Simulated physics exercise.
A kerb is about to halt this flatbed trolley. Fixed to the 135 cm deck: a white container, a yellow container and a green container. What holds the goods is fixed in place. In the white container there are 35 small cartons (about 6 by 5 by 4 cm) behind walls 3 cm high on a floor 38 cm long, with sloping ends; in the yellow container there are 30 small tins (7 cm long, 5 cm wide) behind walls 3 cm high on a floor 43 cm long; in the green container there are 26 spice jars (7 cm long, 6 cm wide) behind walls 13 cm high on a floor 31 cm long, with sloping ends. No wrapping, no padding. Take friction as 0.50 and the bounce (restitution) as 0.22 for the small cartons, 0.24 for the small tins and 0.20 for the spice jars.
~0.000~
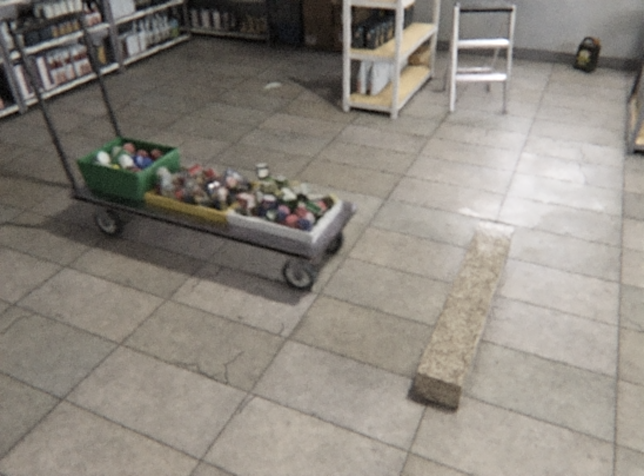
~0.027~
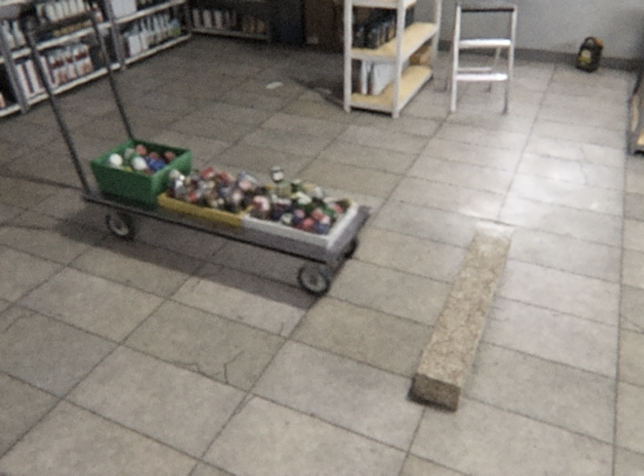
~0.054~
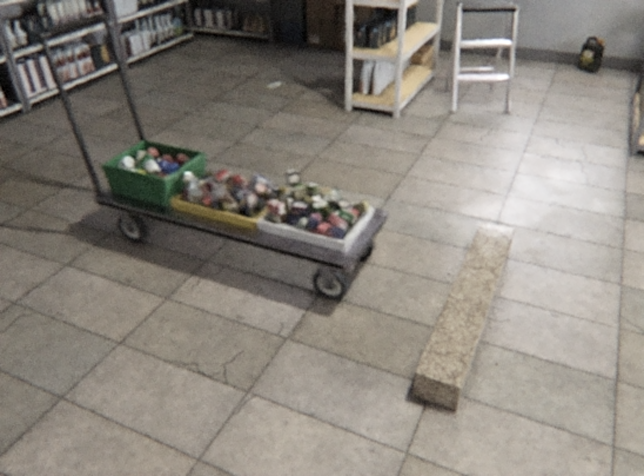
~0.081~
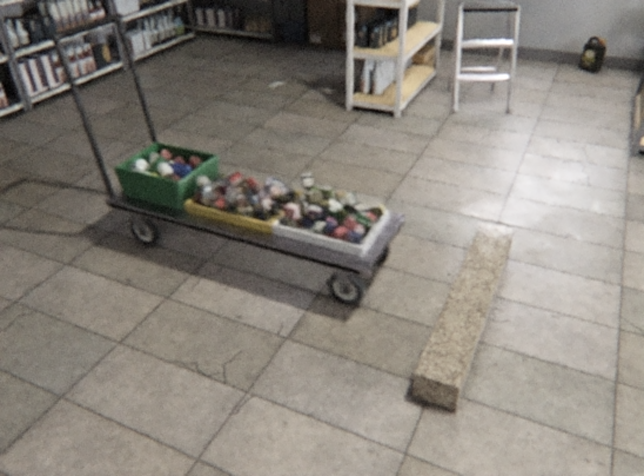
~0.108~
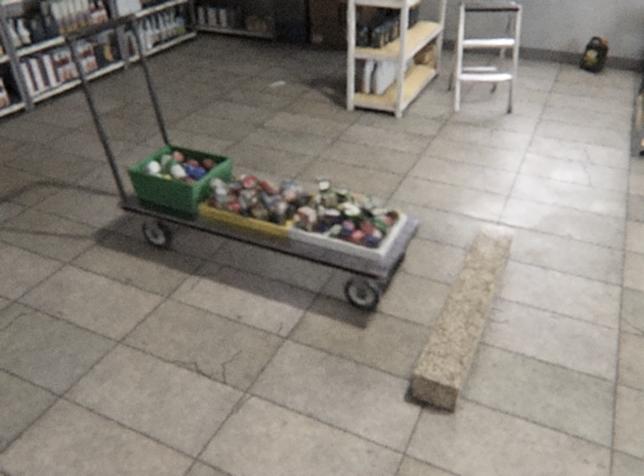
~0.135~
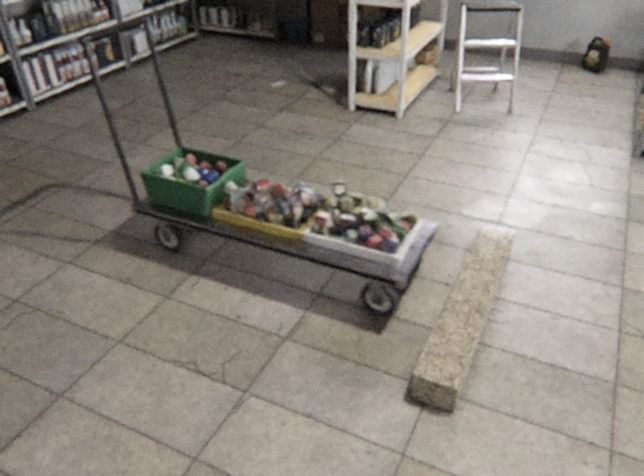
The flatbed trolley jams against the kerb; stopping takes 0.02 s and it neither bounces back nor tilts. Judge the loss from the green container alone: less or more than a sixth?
The green container loses fewer than one in six of its spice jars.
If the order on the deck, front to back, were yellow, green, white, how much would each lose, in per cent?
In that case white container 20, yellow container 50, green container 10 per cent.
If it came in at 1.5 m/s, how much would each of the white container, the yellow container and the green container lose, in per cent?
In that case white container 30, yellow container 20, green container 0 per cent.
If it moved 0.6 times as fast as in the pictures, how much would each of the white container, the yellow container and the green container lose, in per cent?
Then white container 30, yellow container 20, green container 0 per cent.
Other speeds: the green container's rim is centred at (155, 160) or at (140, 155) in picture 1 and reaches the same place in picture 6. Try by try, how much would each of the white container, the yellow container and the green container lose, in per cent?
White container 30 then 40, yellow container 20 then 40, green container 0 then 0 per cent.
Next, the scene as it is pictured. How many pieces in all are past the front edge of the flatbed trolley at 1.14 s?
Roughly 16.
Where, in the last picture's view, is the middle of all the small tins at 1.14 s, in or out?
At about (346, 223).
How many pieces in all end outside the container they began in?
About 30.
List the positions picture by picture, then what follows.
In the first picture (each is followed by its nearest rim corner in this view; the camera moves round a little), green container, (137, 174); white container, (311, 234); 56 cm short of the stop; none out.
In the second picture, green container, (151, 176); white container, (327, 238); 48 cm short of the stop.
In the third picture, green container, (164, 179); white container, (344, 242); 41 cm short of the stop.
In the fourth picture, green container, (178, 182); white container, (361, 247); 33 cm short of the stop.
In the fifth picture, green container, (192, 185); white container, (379, 251); 26 cm short of the stop.
In the sixth picture, green container, (206, 188); white container, (397, 256); 18 cm short of the stop; none out.
After 0.19 s, impact.
After 0.29 s, white container 28 in, 7 out, yellow container 25 in, 5 out and green container 26 in, 0 out.
After 0.41 s, white container 22 in, 13 out, yellow container 19 in, 11 out and green container 24 in, 2 out.
After 0.64 s, white container 21 in, 14 out, yellow container 17 in, 13 out and green container 24 in, 2 out.
Outcome (at 1.14 s), white container 21 in, 14 out, yellow container 17 in, 13 out and green container 24 in, 2 out. Asked share, 2 of 26, 8 per cent.
